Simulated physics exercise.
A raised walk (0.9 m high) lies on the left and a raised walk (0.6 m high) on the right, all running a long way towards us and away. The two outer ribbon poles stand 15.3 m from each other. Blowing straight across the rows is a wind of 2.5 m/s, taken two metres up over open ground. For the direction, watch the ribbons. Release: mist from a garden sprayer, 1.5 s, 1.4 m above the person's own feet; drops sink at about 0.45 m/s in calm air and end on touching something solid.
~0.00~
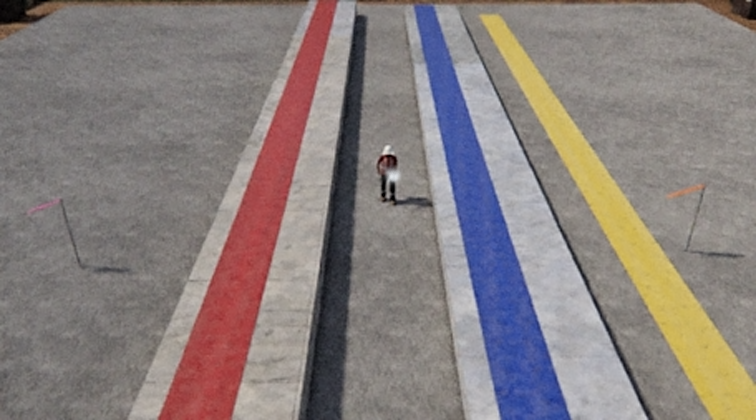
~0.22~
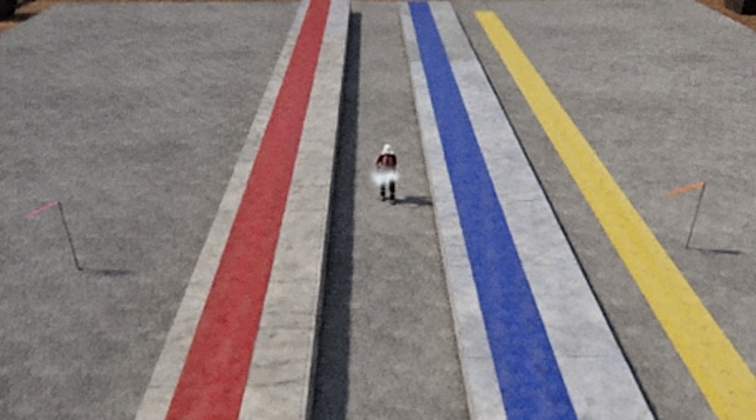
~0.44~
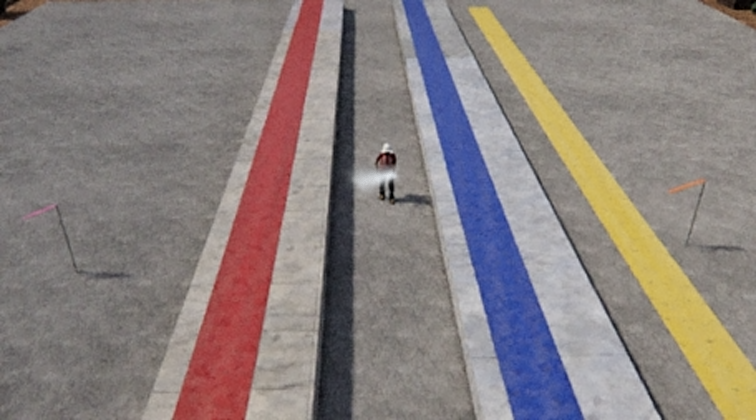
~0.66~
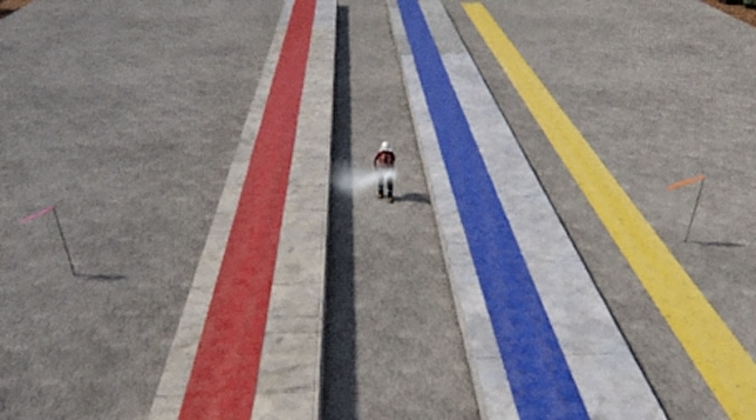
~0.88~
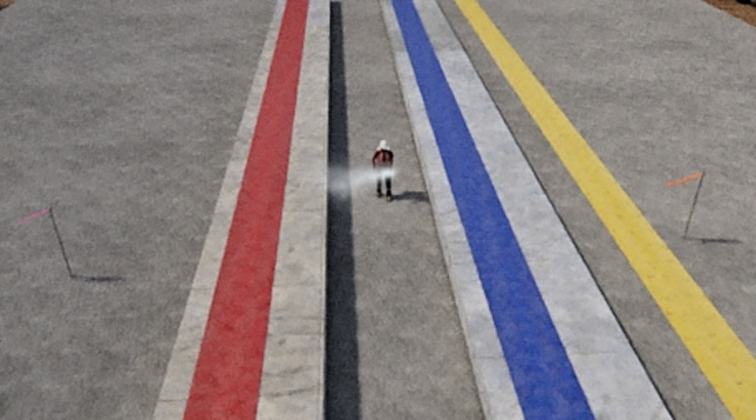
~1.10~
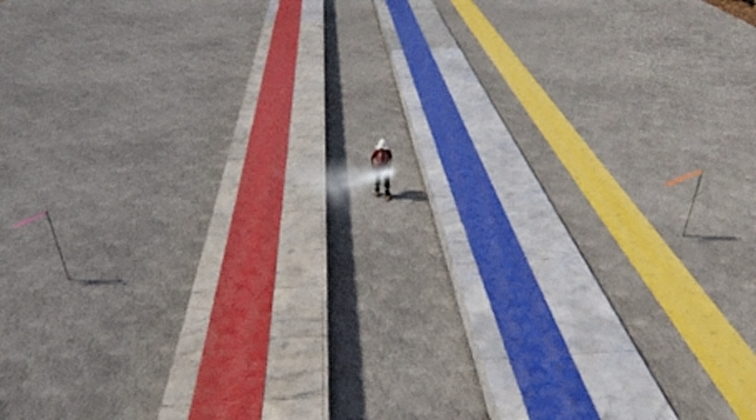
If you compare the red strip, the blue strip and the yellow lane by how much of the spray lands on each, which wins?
I would say the red one wins.
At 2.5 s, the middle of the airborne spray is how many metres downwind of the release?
That distance is some 2.5 m.
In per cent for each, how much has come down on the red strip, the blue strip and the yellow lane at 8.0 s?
Roughly 20 per cent red, 0 per cent blue and 0 per cent yellow.
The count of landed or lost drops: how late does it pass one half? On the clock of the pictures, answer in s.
I'd say it happens close to 2.6 seconds.
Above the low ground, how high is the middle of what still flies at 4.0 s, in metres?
I'd put it close to 0.8 metres up.
After 2.5 s, 56 % is in the air or yet to come; 0 % lies on the blue strip, 0 % on the yellow lane and 9 % on the red strip; the middle of what still flies is 1.1 m above the low ground, near (293, 184).
After 4.0 s, 24 % is in the air or yet to come; 0 % lies on the blue strip, 0 % on the yellow lane and 18 % on the red strip; the middle of what still flies is 0.9 m above the low ground, near (149, 198).
After 8.0 s, 4 % is in the air or yet to come; 0 % lies on the blue strip, 0 % on the yellow lane and 18 % on the red strip.
After 20.0 s, 0 % is in the air or yet to come; 0 % lies on the blue strip, 0 % on the yellow lane and 18 % on the red strip.
After 45.0 s, 0 % is in the air or yet to come; 0 % lies on the blue strip, 0 % on the yellow lane and 18 % on the red strip.
